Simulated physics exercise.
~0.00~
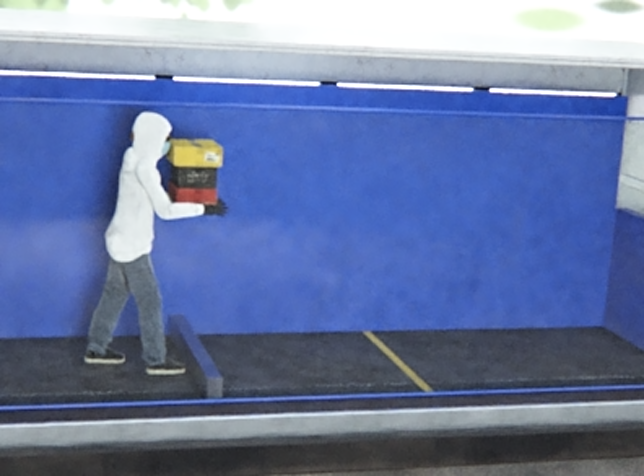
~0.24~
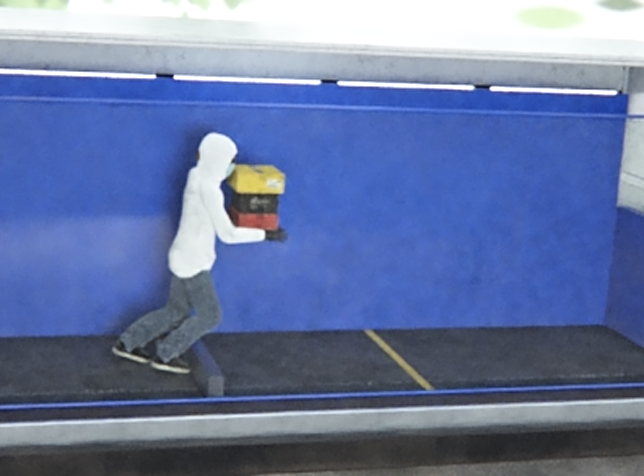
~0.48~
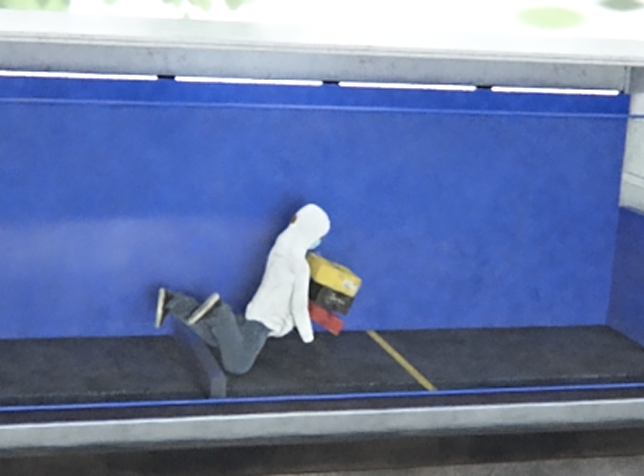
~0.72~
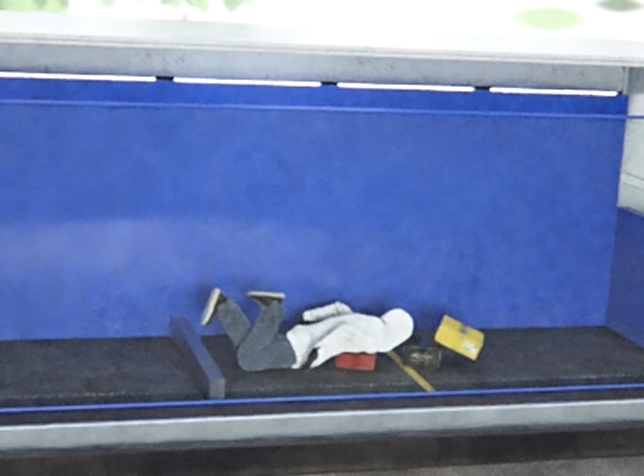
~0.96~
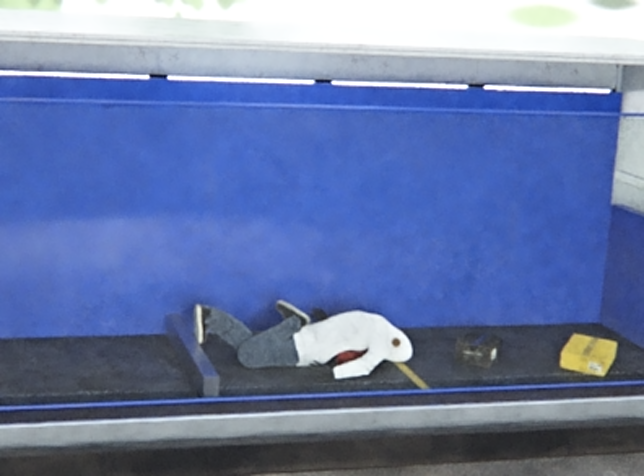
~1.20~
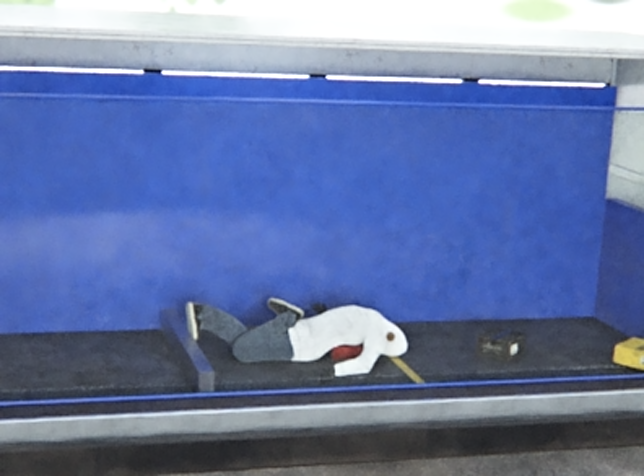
In a long, blue-walled compartment with a dark floor, a person in a white hooded top and jeans stands behind a low rail, holding a stack of yellow, black and red boxes. The person lurches right, feet catching at the rail, and pitches forward onto the knees as the stack tips. The body drops flat, and the boxes separate, with the red one under the chest. The yellow box travels far to the right while the black one slides a shorter way. Finally, the person lies face down, head and red box short of the yellow line, the other two boxes beyond it.
